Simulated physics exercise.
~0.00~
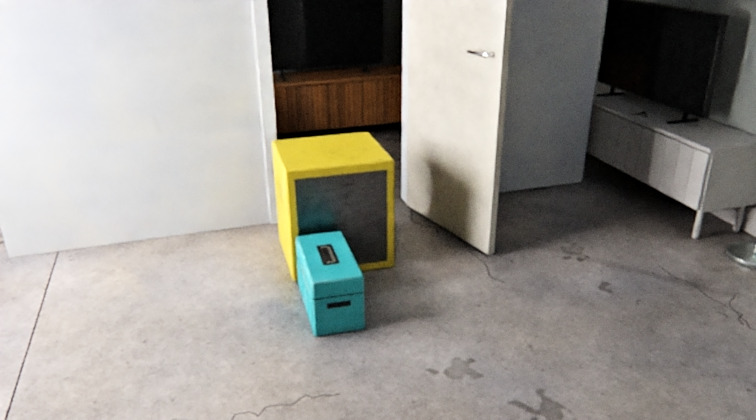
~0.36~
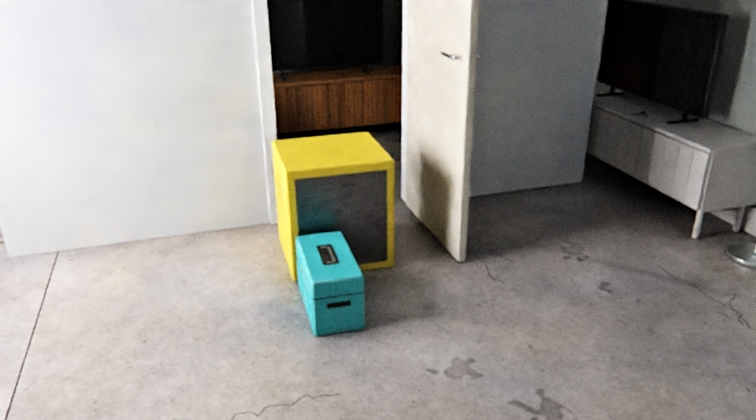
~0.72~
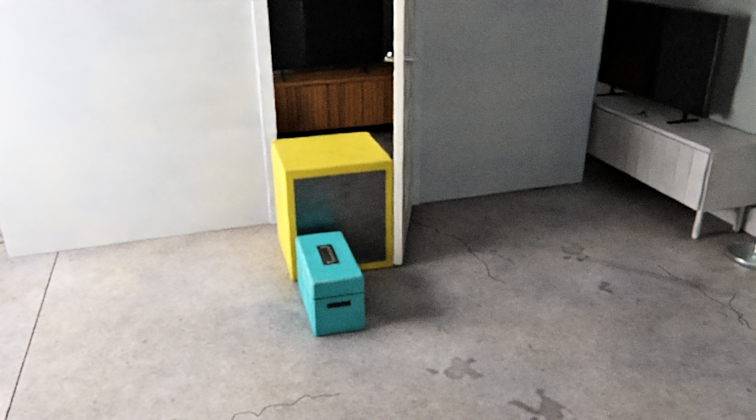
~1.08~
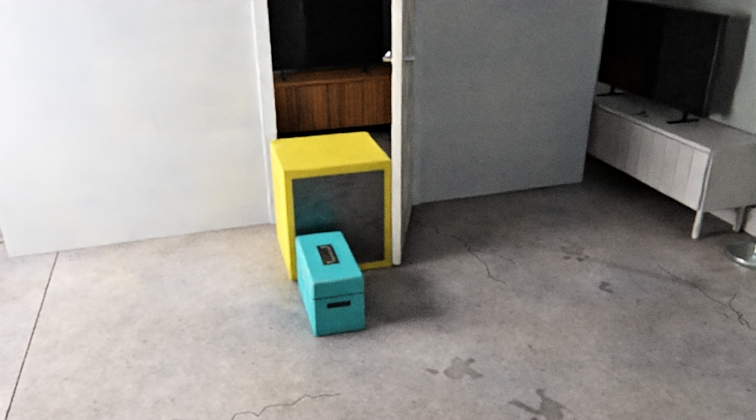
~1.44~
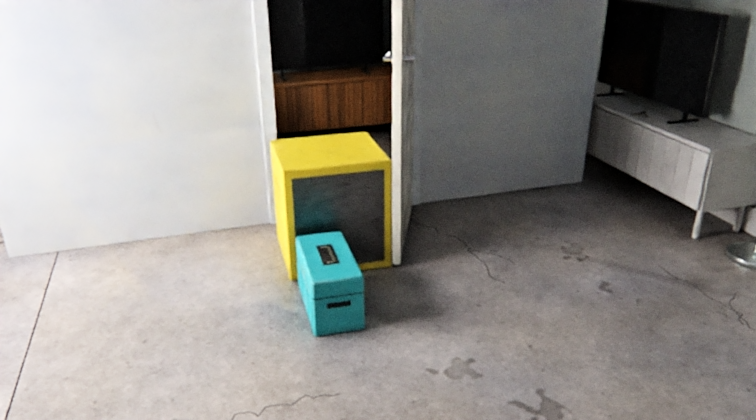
White door swinging towards its frame and stopping partly open against a yellow box-shaped appliance, with a turquoise toolbox in front.
